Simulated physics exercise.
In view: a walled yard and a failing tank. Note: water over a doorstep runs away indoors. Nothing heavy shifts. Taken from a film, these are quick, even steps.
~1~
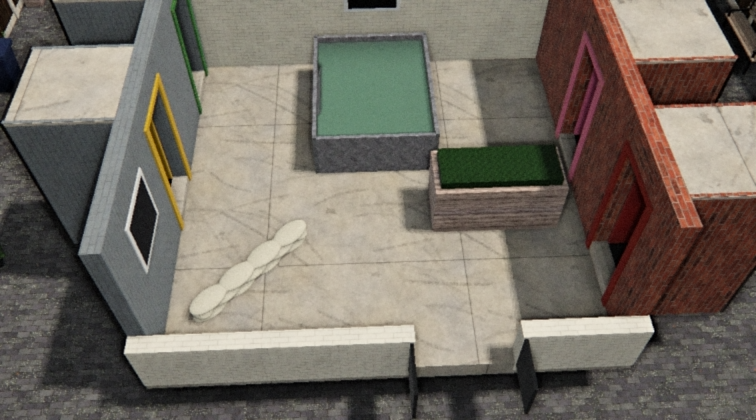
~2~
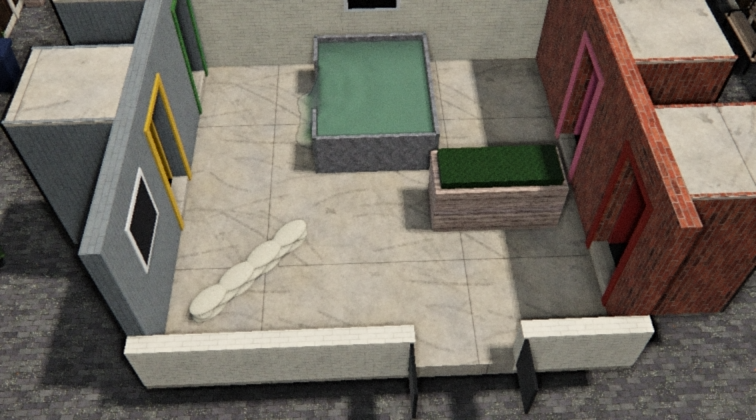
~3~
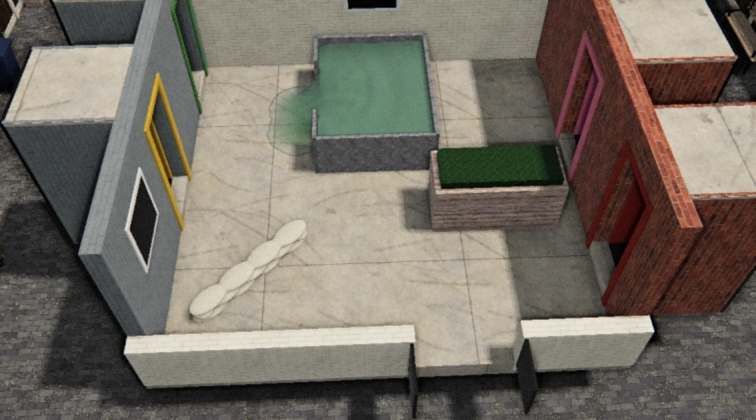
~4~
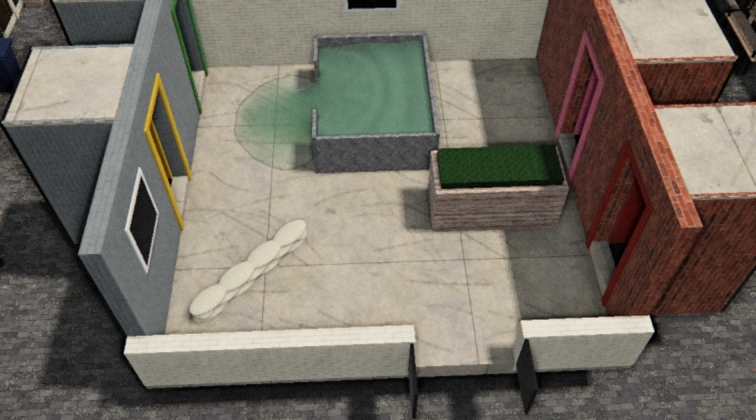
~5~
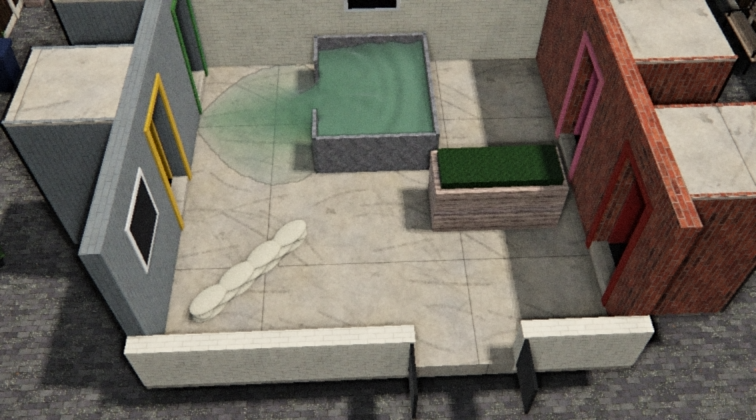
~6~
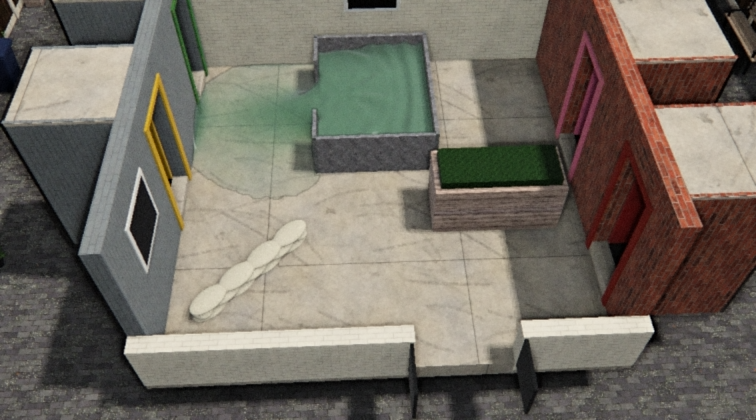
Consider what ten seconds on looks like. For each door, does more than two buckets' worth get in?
Door by door: The yellow door, yes; the pink door, no; the red door, no; the green door, yes.
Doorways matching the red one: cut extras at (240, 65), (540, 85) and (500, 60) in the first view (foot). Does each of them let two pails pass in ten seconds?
In that order: Goes over, keeps below it, stays under.
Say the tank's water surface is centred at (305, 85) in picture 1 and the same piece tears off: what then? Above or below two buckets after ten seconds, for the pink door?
The pink door falls short.
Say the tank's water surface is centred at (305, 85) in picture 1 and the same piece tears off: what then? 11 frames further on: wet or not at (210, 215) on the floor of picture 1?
Spot check: Inundated.
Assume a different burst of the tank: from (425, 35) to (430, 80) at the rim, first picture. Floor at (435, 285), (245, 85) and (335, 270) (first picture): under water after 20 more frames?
Taking the points in order: Unwetted, unwetted and unwetted.
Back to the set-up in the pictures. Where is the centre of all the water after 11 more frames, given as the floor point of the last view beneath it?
It's close to (317, 127).
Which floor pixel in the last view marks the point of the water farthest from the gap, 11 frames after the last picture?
I'd say at around (162, 360).
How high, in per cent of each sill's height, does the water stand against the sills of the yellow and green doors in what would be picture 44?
I'd put it at close to 110 and 120 per cent.
A moment on, water covers 20 % of the floor; the yellow door wet at the sill, nothing in, the pink door not reached, the red door not reached, the green door over two buckets in.
Next, water covers 25 % of the floor; the yellow door under two buckets in, the pink door not reached, the red door not reached, the green door far over two buckets in.
Then, water covers 40 % of the floor; the yellow door over two buckets in, the pink door not reached, the red door not reached, the green door far over two buckets in.
Later, water covers 80 % of the floor; the yellow door over two buckets in, the pink door wet at the sill, nothing in, the red door not reached, the green door far over two buckets in.
In the end, water covers 95 % of the floor; the yellow door over two buckets in, the pink door wet at the sill, nothing in, the red door wet at the sill, nothing in, the green door far over two buckets in.
